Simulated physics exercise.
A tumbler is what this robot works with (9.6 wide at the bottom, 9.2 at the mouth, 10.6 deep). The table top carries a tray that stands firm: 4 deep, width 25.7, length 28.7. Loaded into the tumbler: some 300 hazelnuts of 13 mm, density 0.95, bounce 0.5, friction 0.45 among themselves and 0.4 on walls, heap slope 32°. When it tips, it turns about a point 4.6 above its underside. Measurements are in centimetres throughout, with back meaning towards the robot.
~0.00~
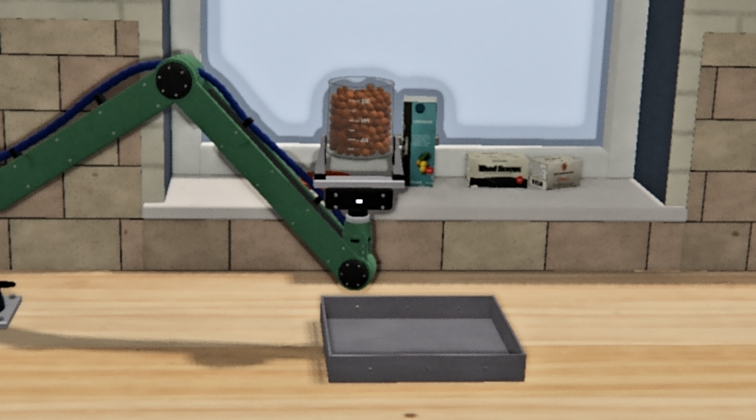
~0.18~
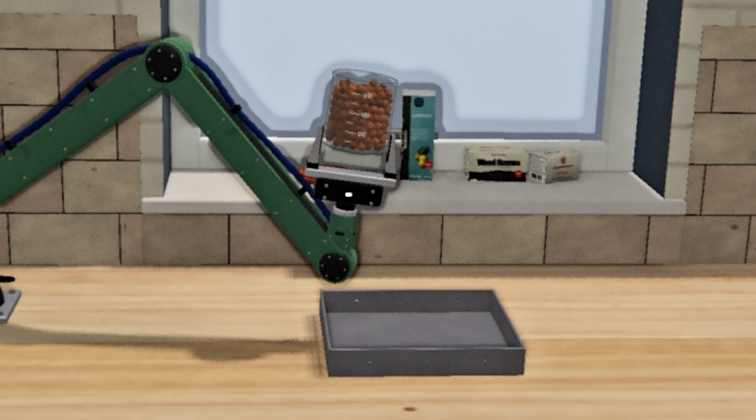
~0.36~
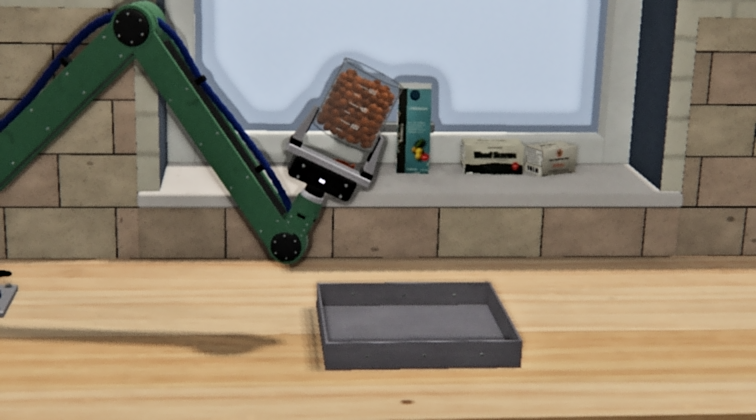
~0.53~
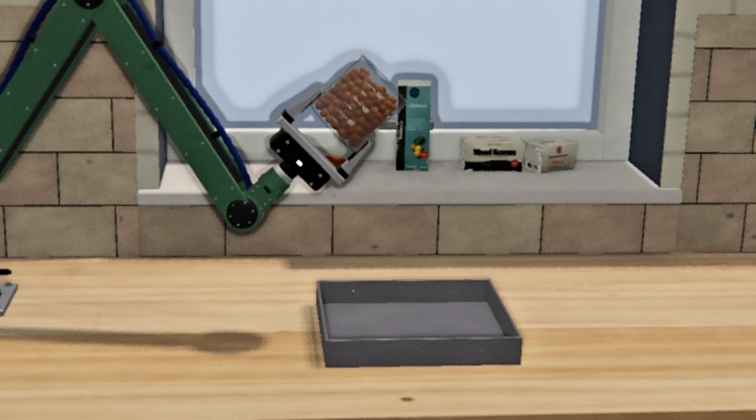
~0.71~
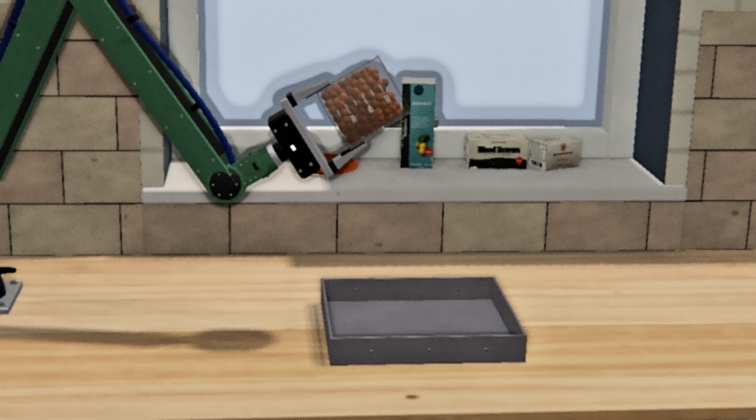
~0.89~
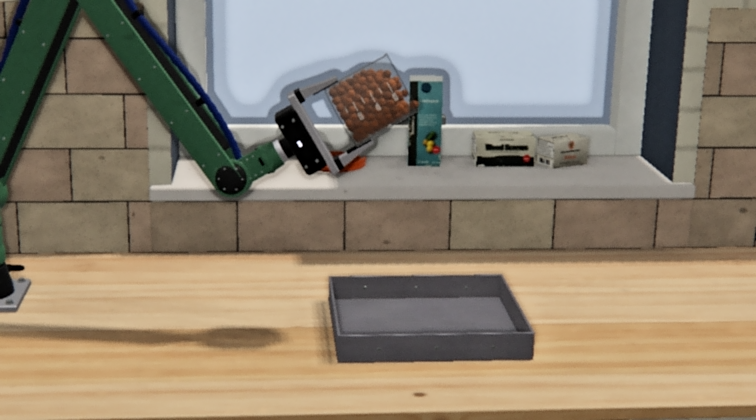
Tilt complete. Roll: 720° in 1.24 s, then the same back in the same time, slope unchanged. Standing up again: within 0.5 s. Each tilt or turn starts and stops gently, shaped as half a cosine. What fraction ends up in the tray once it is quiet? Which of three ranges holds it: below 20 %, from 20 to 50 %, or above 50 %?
It lands in the range below 20 %.
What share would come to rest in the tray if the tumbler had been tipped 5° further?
In that case I'd expect around 10 per cent.
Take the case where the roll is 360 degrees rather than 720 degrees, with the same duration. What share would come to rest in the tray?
It would be roughly 10 percent.
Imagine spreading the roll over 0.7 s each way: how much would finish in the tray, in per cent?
Estimated share: Close to 5 %.
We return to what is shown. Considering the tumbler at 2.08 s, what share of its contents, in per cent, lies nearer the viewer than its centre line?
I'd put it at about 45 per cent.
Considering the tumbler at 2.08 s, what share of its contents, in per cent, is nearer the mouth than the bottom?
Roughly 45 percent.
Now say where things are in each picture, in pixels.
In the first frame, tumbler middle at (361, 118), upright; upper third of the load around (362, 103), from x 330 to 390, top at y 90; 295 in the tumbler.
In the second frame, tumbler middle at (360, 112), tipped 7°; upper third of the load around (361, 97), from x 330 to 390, top at y 85.
In the third frame, tumbler middle at (358, 106), tipped 25°; upper third of the load around (357, 91), from x 320 to 390, top at y 75.
In the fourth frame, tumbler middle at (358, 104), tipped 46°; upper third of the load around (358, 90), from x 320 to 395, top at y 70.
In the fifth frame, tumbler middle at (363, 103), tipped 59°; upper third of the load around (362, 89), from x 325 to 400, top at y 70.
In the sixth frame, tumbler middle at (371, 101), tipped 60°; upper third of the load around (370, 87), from x 335 to 415, top at y 75; 295 in the tumbler.
After 2.08 s, tipped 60°, highest piece 41 above the table; 288 in the tumbler, 5 in the tray, 2 in flight or on a rim.
After 3.27 s, tipped 60°, highest piece 41 above the table; 281 in the tumbler, 12 in the tray, 1 on the table or floor, 1 in flight or on a rim.
After 4.07 s, upright, highest piece 42 above the table; 281 in the tumbler, 13 in the tray, 1 on the table or floor.
After 4.77 s, upright, highest piece 42 above the table; 281 in the tumbler, 13 in the tray, 1 on the table or floor.
At rest, 281 in the tumbler, 13 in the tray, 1 on the table or floor. That is 4 % in the tray.
